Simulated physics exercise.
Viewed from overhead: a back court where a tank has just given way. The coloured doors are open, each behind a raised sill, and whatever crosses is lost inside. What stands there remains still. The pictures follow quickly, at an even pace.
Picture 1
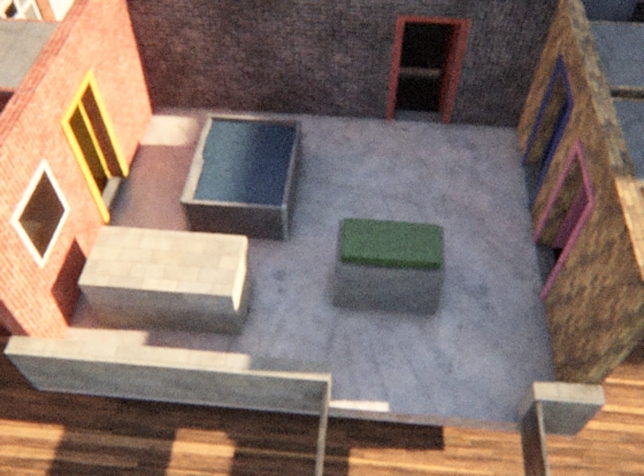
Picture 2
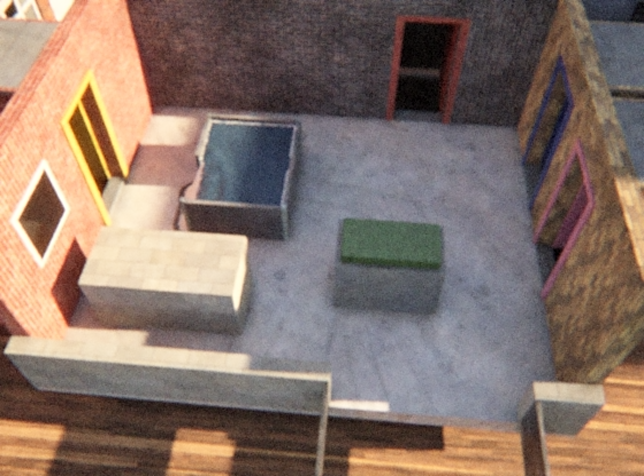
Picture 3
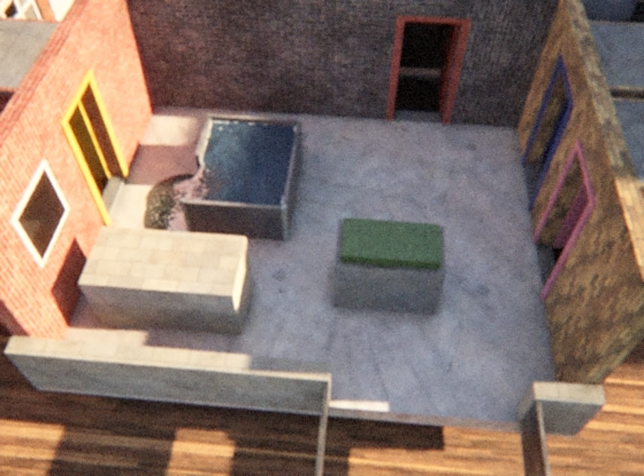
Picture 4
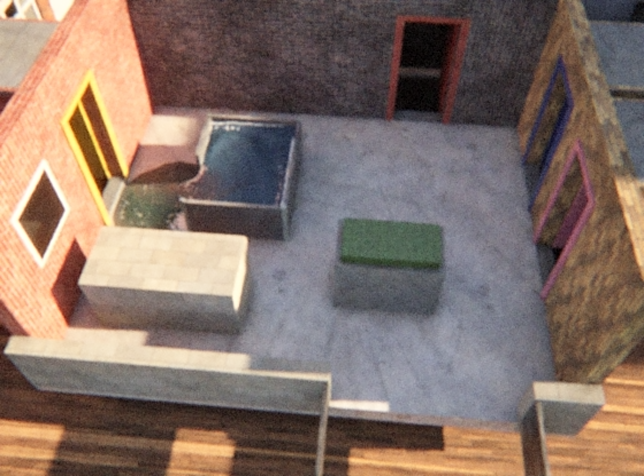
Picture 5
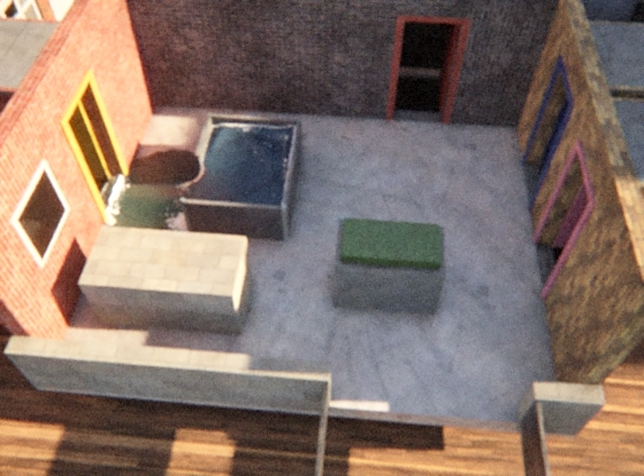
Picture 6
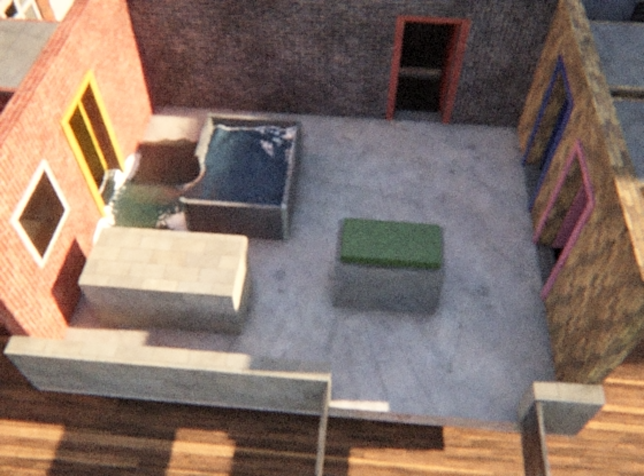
In this clip, dark water sits in an open tank in a walled court before the tank's left side gives way, and the water pours out leftward, spreading across the floor to the yellow-framed doorway and churning behind the pale block.
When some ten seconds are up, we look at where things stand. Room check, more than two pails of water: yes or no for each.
Red door, no; yellow door, yes; blue door, no; pink door, no.
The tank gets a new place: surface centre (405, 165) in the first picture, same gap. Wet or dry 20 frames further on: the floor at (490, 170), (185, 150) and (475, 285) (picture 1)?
The first spot ends up left untouched, the second sodden and the third left untouched.
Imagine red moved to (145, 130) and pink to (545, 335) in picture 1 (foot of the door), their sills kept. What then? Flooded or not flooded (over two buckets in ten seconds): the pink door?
Well, pink tops the mark in the end.
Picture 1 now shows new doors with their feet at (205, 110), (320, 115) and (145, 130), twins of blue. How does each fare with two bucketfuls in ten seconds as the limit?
Log: Door one is below the limit; door two is below the limit; door three is below the limit.
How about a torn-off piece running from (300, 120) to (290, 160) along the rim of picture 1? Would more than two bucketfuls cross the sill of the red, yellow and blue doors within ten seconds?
Going door by door: The red door gets too much, the yellow door stays safe, and the blue door gets too much.
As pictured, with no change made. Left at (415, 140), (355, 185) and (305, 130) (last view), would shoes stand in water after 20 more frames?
One after the other: Not flooded, no water, awash.
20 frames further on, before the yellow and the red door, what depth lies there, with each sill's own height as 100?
First around 220 percent, second around 0 percent.
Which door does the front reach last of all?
I'd go with the door marked blue.
A moment on, water covers 15 % of the floor; the red door not reached, the yellow door far over two buckets in, the blue door not reached, the pink door not reached.
Next, water covers 20 % of the floor; the red door not reached, the yellow door far over two buckets in, the blue door not reached, the pink door not reached.
Then, water covers 35 % of the floor; the red door not reached, the yellow door far over two buckets in, the blue door not reached, the pink door not reached.
Later, water covers 65 % of the floor; the red door wet at the sill, nothing in, the yellow door far over two buckets in, the blue door not reached, the pink door not reached.
In the end, water covers 90 % of the floor; the red door wet at the sill, nothing in, the yellow door far over two buckets in, the blue door wet at the sill, nothing in, the pink door wet at the sill, nothing in.
